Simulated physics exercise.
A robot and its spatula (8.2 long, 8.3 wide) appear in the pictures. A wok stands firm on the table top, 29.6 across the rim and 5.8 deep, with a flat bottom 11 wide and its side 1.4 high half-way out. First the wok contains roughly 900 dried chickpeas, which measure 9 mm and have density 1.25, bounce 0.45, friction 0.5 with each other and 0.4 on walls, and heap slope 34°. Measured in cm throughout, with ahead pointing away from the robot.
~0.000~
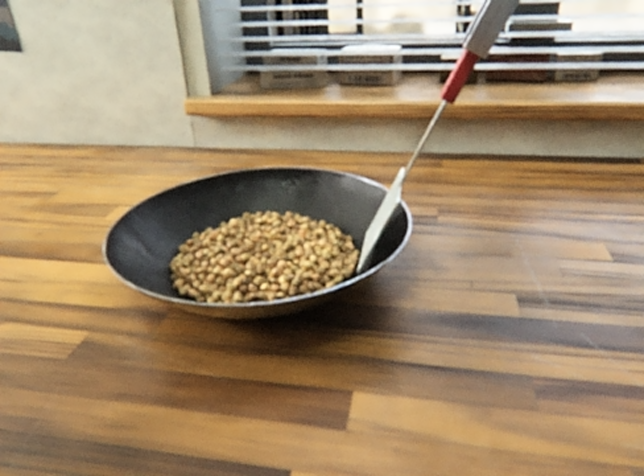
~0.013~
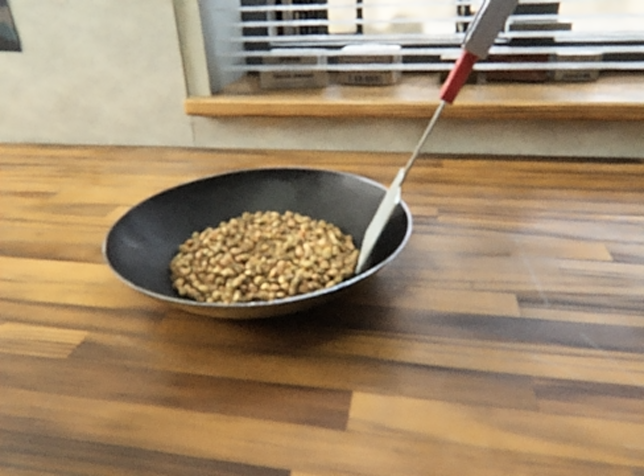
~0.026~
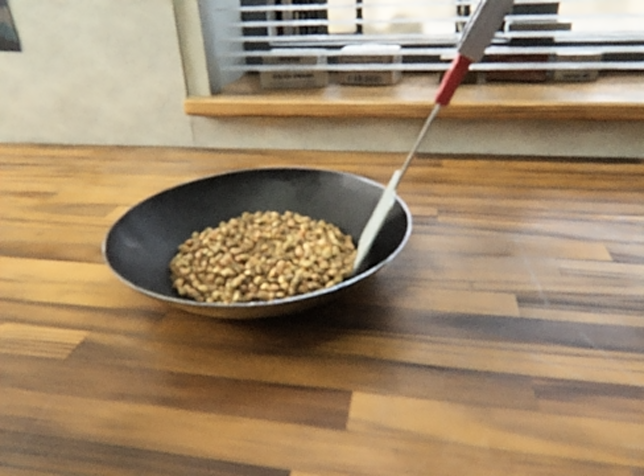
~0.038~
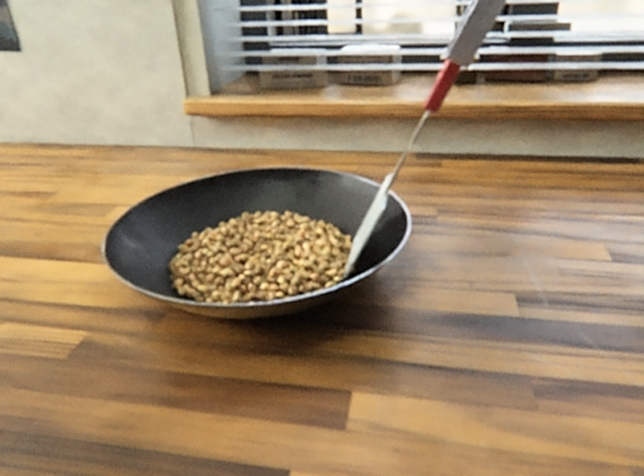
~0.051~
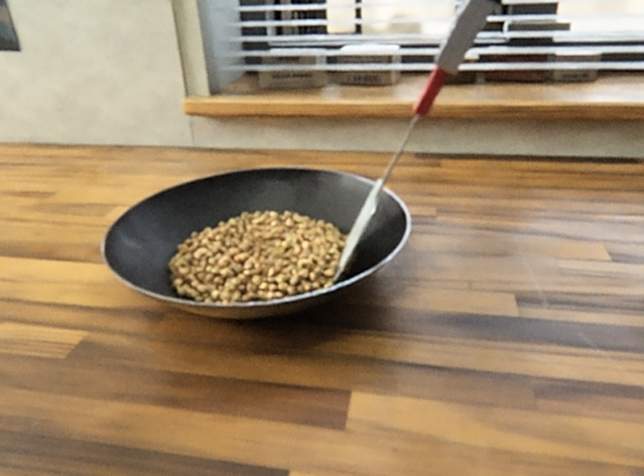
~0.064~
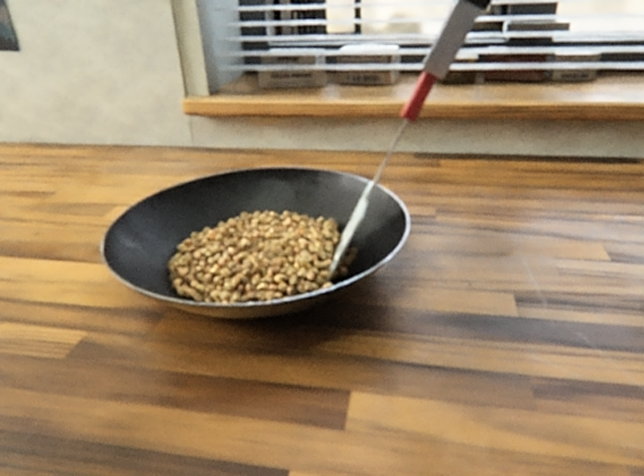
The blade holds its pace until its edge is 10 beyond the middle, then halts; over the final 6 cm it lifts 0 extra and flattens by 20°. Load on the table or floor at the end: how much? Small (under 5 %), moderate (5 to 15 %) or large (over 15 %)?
Moderate.
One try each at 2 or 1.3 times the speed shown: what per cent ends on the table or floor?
Around 30 per cent, then around 15 per cent, would end on the table or floor.
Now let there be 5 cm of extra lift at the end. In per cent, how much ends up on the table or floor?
Close to 10 in a hundred.
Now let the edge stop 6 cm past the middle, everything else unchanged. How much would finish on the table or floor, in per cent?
It would be near 0 per cent.
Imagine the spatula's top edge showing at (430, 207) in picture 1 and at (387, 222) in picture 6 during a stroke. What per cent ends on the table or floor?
Some 15 percent ends up on the table or floor.
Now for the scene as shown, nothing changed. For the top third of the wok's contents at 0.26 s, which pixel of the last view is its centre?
It is centred at about (184, 232).
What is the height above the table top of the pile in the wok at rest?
7.0 cm.
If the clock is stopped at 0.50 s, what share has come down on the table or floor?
Roughly 10 percent.
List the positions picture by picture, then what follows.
In the first picture, the spatula top edge at (400, 184), sloping 65°; upper third of the load around (263, 251), from x 175 to 355, top at y 215; 900 in the wok.
In the second picture, the spatula top edge at (400, 184), sloping 65°; upper third of the load around (263, 251), from x 175 to 355, top at y 215.
In the third picture, the spatula top edge at (395, 187), sloping 65°; upper third of the load around (263, 250), from x 175 to 355, top at y 215.
In the fourth picture, the spatula top edge at (386, 191), sloping 65°; upper third of the load around (262, 250), from x 175 to 355, top at y 215.
In the fifth picture, the spatula top edge at (376, 195), sloping 65°; upper third of the load around (262, 250), from x 175 to 355, top at y 215.
In the sixth picture, the spatula top edge at (367, 198), sloping 65°; upper third of the load around (263, 250), from x 170 to 355, top at y 215; 900 in the wok.
After 0.16 s, sloping 65°, highest piece 5 above the table; 900 in the wok.
After 0.26 s, sloping 60°, highest piece 6 above the table; 900 in the wok.
After 0.50 s, sloping 45°, highest piece 7 above the table; 807 in the wok, 86 on the table or floor, 7 on the blade or in flight.
After 1.55 s, sloping 45°, highest piece 7 above the table; 806 in the wok, 94 on the table or floor.
In the end, 806 in the wok, 94 on the table or floor. That is 10 % on the table or floor.
